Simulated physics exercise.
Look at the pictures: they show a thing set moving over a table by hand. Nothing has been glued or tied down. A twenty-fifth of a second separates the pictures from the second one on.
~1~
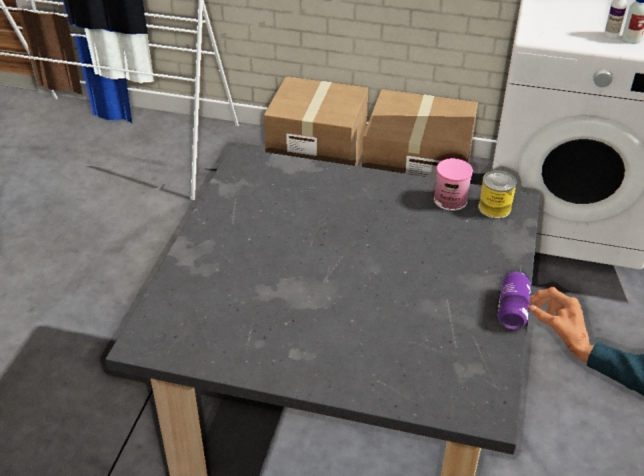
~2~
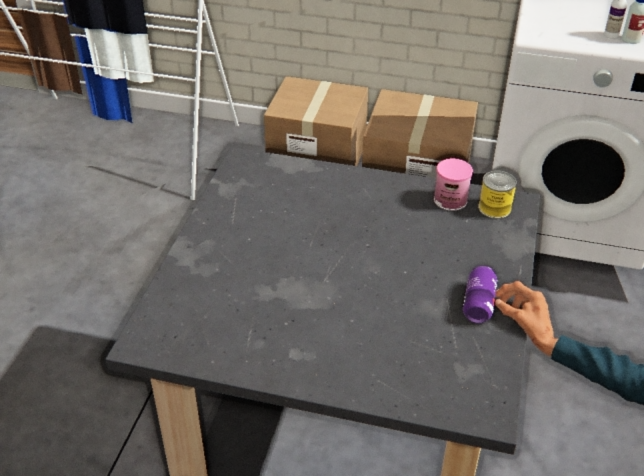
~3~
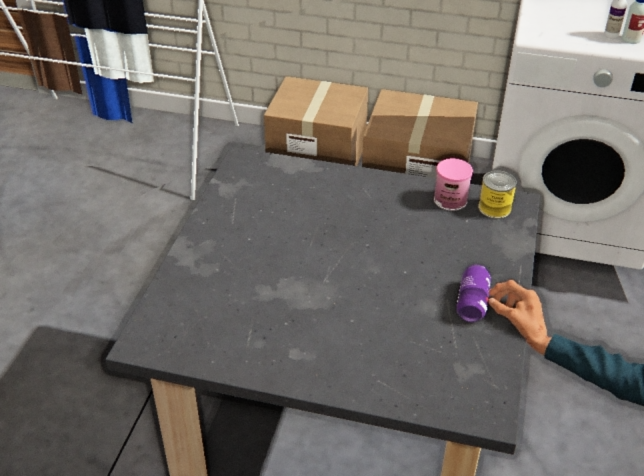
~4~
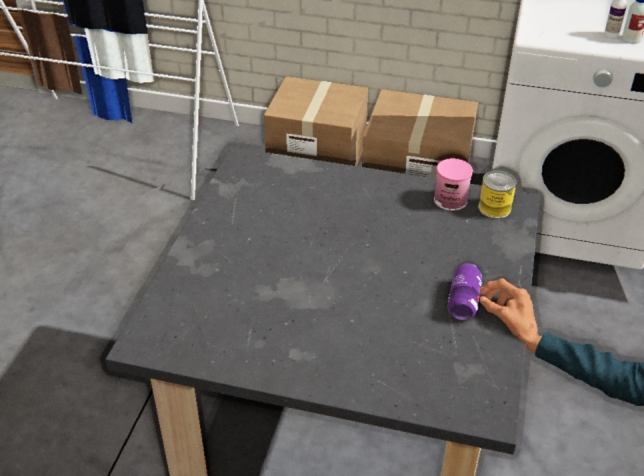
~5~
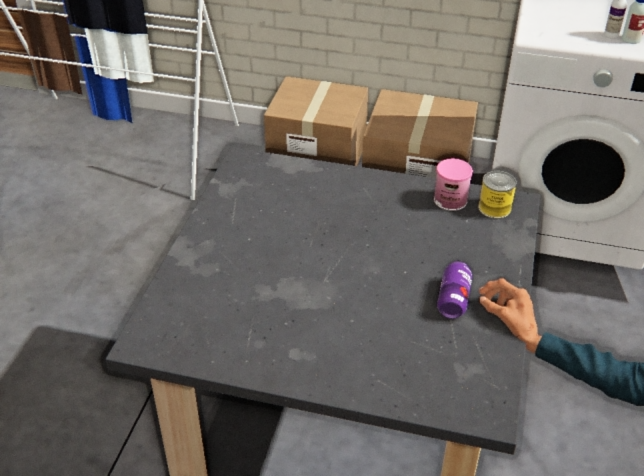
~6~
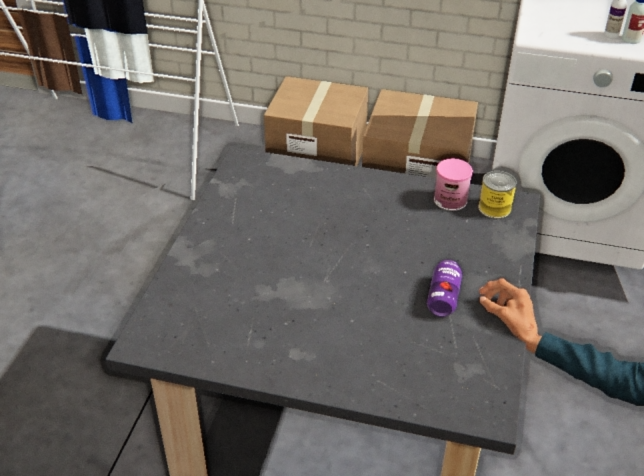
To begin with, a hand at the right edge of a dark table touches a purple can lying on its side, near upright pink and yellow cans. The hand pushes it a short way left, then stays back as the purple can rolls slightly farther left on its own.
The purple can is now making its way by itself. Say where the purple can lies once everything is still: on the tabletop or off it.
Ha, it is off the tabletop once it's done.
Then, 0.50 s later than the last frame, purple can moved well along near (325, 267).
Then, 1.10 s later than the last frame, purple can moved well along near (193, 243).
Then, 1.60 s later than the last frame, purple can now off the table.
When it is over, off the table, purple can.
